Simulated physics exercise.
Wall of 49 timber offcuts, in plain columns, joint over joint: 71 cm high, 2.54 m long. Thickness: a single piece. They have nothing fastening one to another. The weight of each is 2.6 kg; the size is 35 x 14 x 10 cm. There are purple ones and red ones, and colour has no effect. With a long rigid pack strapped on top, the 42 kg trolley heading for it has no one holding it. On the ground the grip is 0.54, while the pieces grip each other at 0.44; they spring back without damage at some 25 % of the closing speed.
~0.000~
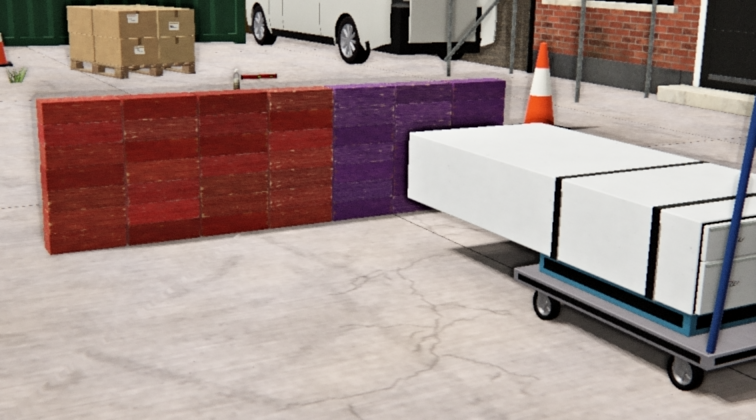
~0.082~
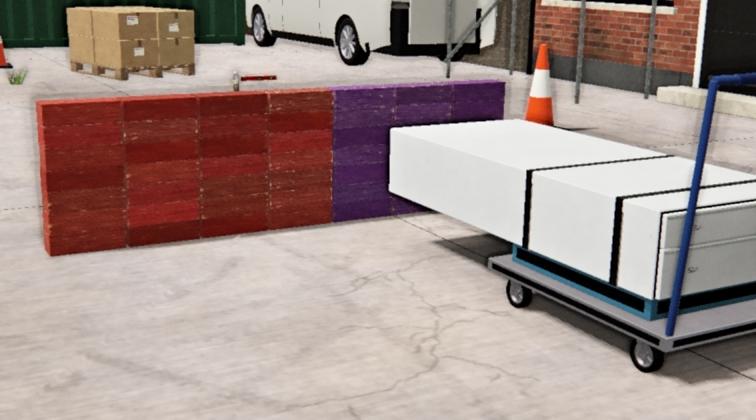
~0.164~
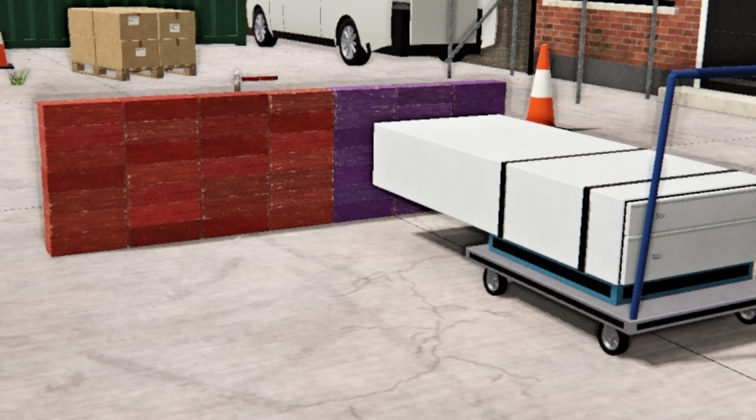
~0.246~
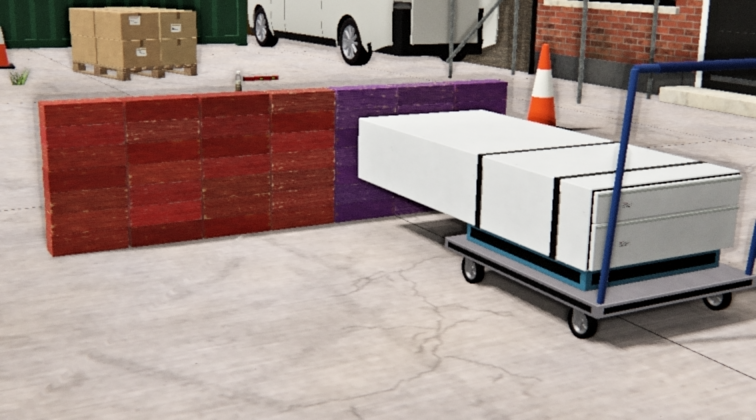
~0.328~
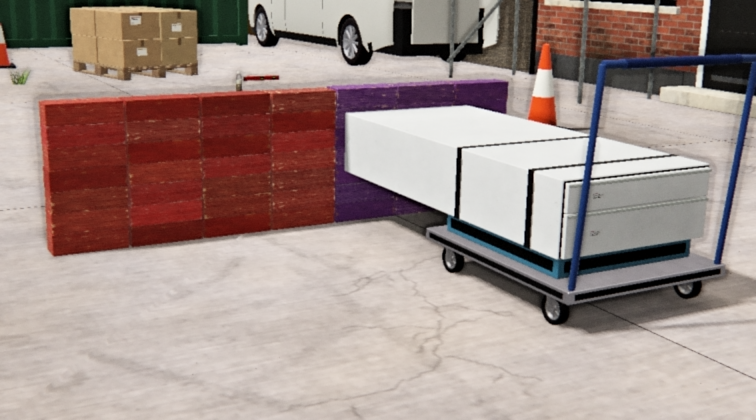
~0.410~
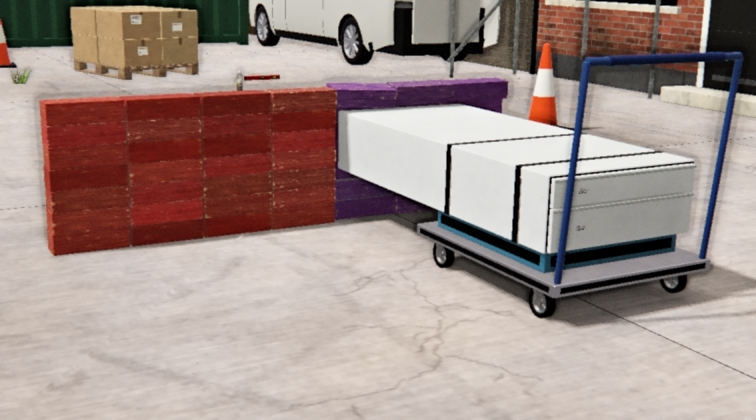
A loaded trolley rolls left toward a red and purple wall and pushes into its purple end.
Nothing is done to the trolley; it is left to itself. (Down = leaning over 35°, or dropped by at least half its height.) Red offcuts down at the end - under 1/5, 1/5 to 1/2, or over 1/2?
My guess is the fallen part will be short of a fifth of them.
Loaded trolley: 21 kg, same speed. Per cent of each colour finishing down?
The split would be red 0, then purple 80 per cent.
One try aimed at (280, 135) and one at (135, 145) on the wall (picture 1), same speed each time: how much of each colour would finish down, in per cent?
First try then second: Red 40 and 60, purple 20 and 0 per cent.
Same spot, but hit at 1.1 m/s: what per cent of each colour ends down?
Result - red: 0%; purple: 100%.
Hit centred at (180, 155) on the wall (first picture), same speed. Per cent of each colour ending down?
The red ones would be 50 per cent down and the purple ones 0 per cent.
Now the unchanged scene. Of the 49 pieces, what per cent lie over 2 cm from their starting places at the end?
55 in a hundred.
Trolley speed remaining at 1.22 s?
0.7 m/s.
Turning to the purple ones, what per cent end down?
For purple, 70 per cent end down.
After 0.54 s, load 22 cm past the wall's line, still rolling; none of the 28 red offcuts down (8 of 49 in all colours); top red offcut unmoved; top purple offcut 26 mm lower.
After 0.76 s, load 40 cm past the wall's line, still rolling; none of the 28 red offcuts down (14 of 49 in all colours); top red offcut unmoved; top purple offcut 27 mm lower.
After 1.22 s, load 74 cm past the wall's line, still rolling; none of the 28 red offcuts down (15 of 49 in all colours); top red offcut unmoved; top purple offcut 27 mm lower.
In the end (2.4 s), load 98 cm past the wall's line, stopped; none of the 28 red offcuts down (15 of 49 in all colours); top red offcut 24 mm from its place; top purple offcut 27 mm lower. That is 0 per cent. From the last view, middles, top red offcut near (297, 99), top purple offcut near (275, 85).
